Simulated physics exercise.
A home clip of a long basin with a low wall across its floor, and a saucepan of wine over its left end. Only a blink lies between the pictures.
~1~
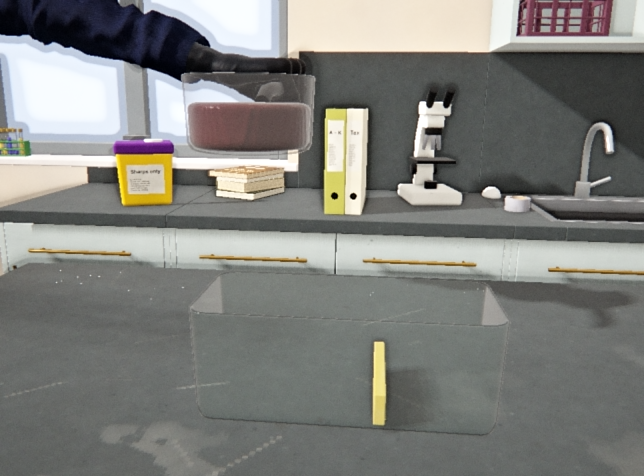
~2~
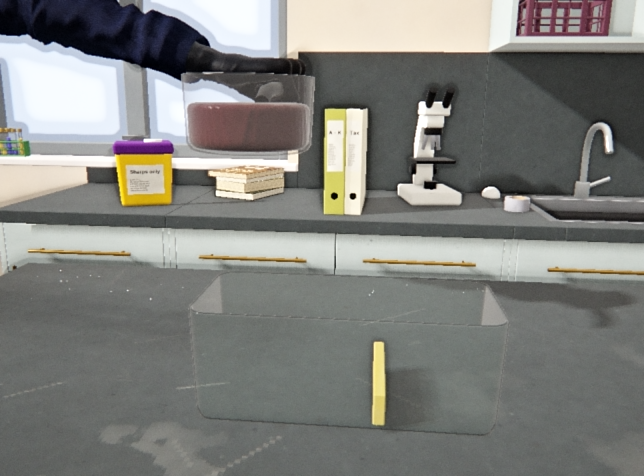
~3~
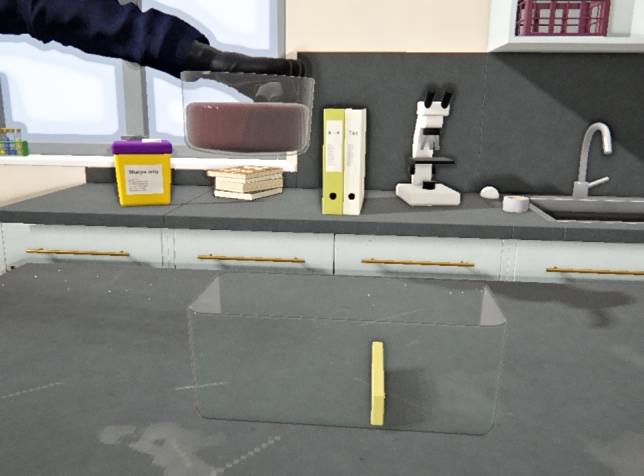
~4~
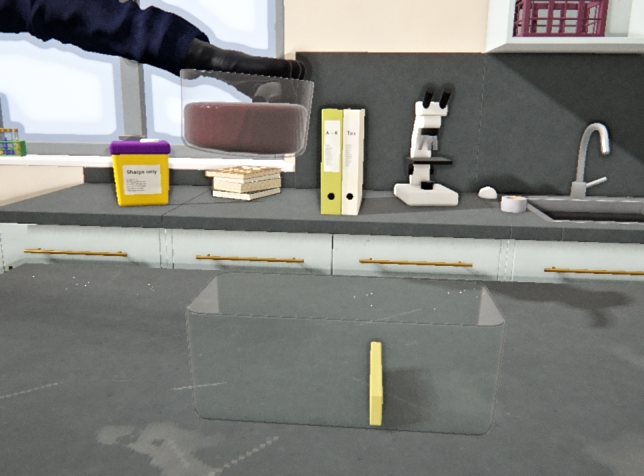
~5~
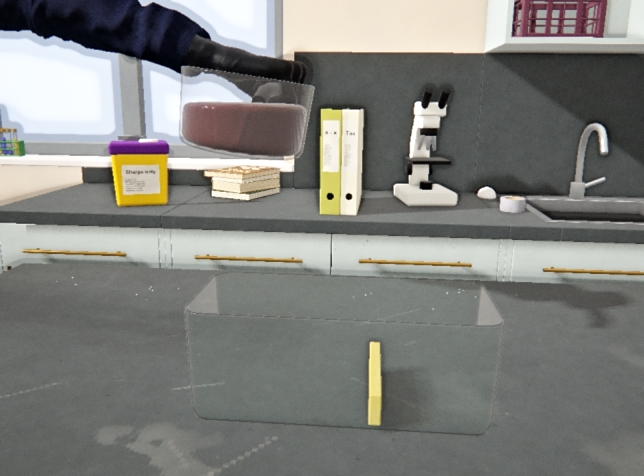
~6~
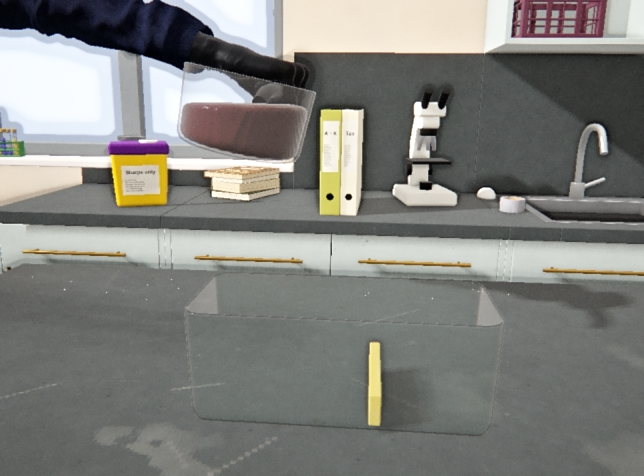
A dark-gloved hand held a clear container of wine above the left end of a long see-through basin with a low yellow wall inside, then slowly tilted it slightly down toward the right.
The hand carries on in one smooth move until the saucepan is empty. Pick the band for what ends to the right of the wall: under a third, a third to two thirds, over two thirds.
It comes to from a third to two thirds.
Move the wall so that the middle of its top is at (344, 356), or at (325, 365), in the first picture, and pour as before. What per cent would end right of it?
In turn 90 and 90 in a hundred.
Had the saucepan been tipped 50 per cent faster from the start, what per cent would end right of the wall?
About 40 per cent.
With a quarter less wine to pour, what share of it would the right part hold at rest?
Some 25 per cent.
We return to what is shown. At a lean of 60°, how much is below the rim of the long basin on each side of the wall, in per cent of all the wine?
Some 0 per cent left and 0 right.
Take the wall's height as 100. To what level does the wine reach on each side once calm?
Left about 30, right about 50.
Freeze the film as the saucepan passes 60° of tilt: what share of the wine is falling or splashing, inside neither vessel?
Roughly 25 in a hundred.
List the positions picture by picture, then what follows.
The first frame shows tilt 0°; pouring edge (313, 79); surface from (192, 104) to (310, 106); the long basin's rim runs from (206, 291) to (498, 303); the wall's top is at (380, 367).
The second frame shows tilt 1°; pouring edge (313, 80); surface from (192, 105) to (310, 106).
The third frame shows tilt 2°; pouring edge (312, 82); surface from (191, 105) to (309, 107).
The fourth frame shows tilt 4°; pouring edge (312, 85); surface from (189, 105) to (308, 107).
The fifth frame shows tilt 8°; pouring edge (312, 89); surface from (188, 104) to (307, 108).
The sixth frame shows tilt 12°; pouring edge (313, 95); surface from (188, 105) to (308, 109).
A moment on, the saucepan is tipped part way and 76 per cent is still to pour, 1 is left of the wall and 0 right of it.
Next, the saucepan is tipped on its side and 23 per cent is still to pour, 16 is left of the wall and 38 right of it.
Then the saucepan is tipped on its side and 5 per cent is still to pour, 43 is left of the wall and 46 right of it.
Later the saucepan is tipped on its side and 1 per cent is still to pour, 50 is left of the wall and 47 right of it.
At rest 50 per cent lies left of the wall, 47 right of it and 2 outside.
